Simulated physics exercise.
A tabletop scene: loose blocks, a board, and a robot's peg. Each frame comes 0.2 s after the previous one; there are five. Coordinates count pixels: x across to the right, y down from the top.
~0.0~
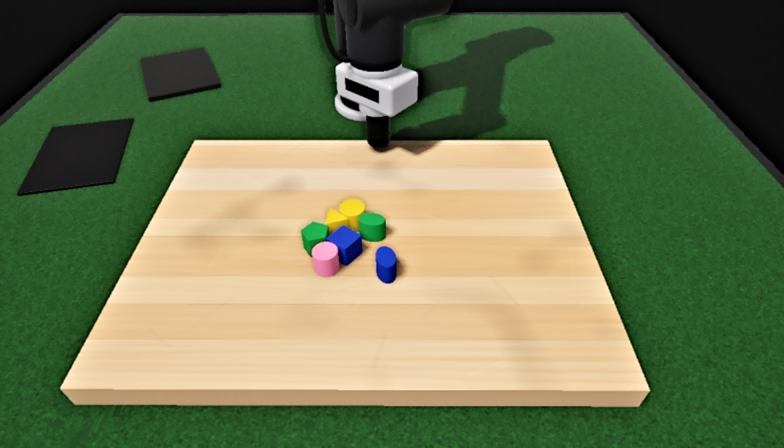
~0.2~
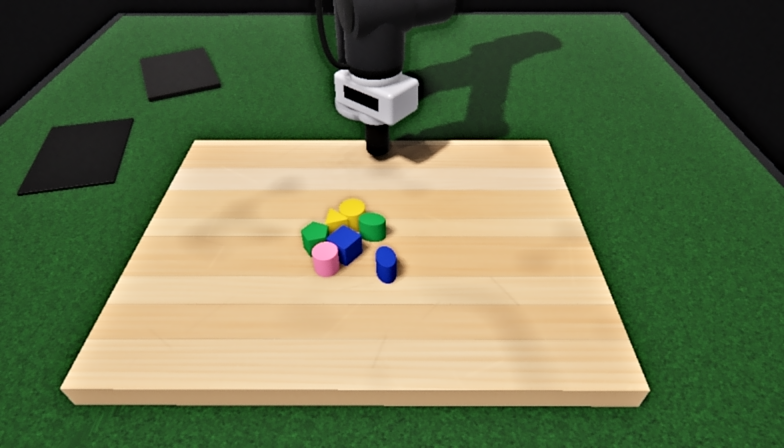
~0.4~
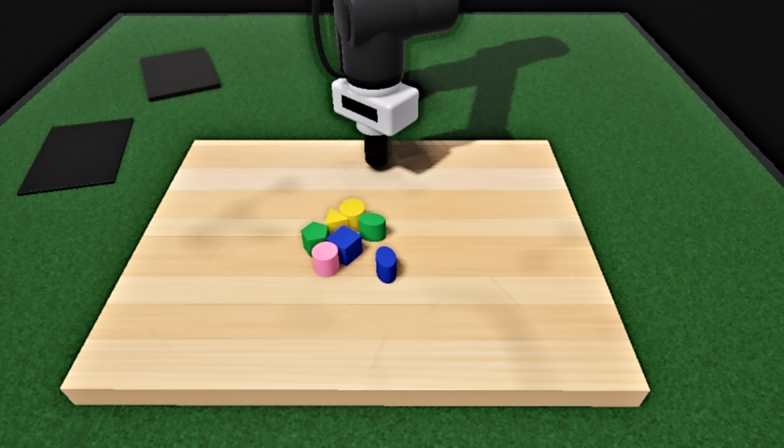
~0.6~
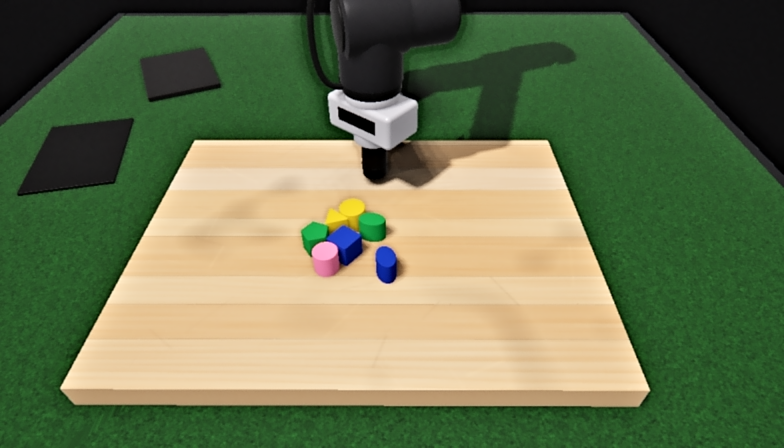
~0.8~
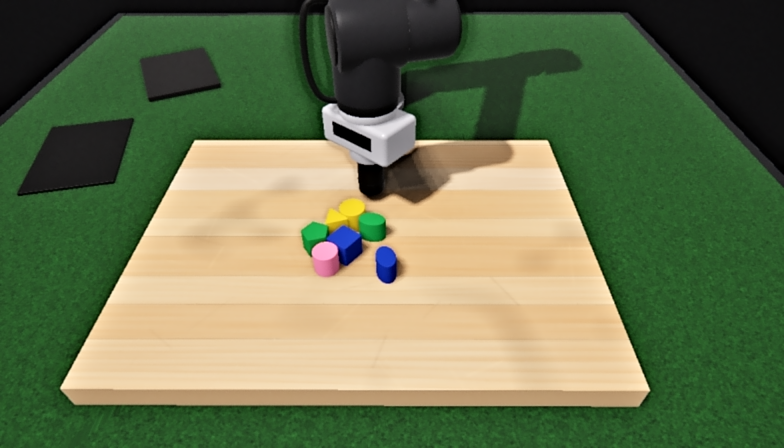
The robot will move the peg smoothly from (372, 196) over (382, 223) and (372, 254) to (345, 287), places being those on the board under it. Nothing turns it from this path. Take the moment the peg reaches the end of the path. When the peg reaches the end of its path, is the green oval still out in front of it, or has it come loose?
Still leading.
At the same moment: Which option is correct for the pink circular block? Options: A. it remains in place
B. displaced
Option B.
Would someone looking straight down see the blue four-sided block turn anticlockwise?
No, I don't think so.
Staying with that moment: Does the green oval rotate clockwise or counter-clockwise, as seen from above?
It twists clockwise.
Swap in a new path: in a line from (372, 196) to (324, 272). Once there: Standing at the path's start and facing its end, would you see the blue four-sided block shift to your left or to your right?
The shift goes left.
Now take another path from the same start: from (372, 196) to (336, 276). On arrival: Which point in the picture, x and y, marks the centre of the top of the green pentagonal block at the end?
If I read the scene right, the answer is (282, 242).
What follows on the original path. One third of the way, peg (382, 216); green oval (371, 220).
Two thirds of the way, peg (371, 247); pink circular block (302, 257); blue four-sided block (330, 249), turned 55° clockwise; green oval (354, 252), turned 50° clockwise.
At the end, peg (345, 279); pink circular block (289, 257); blue four-sided block (320, 255), turned 75° clockwise; green oval (324, 286), turned 60° clockwise; blue oval in place.
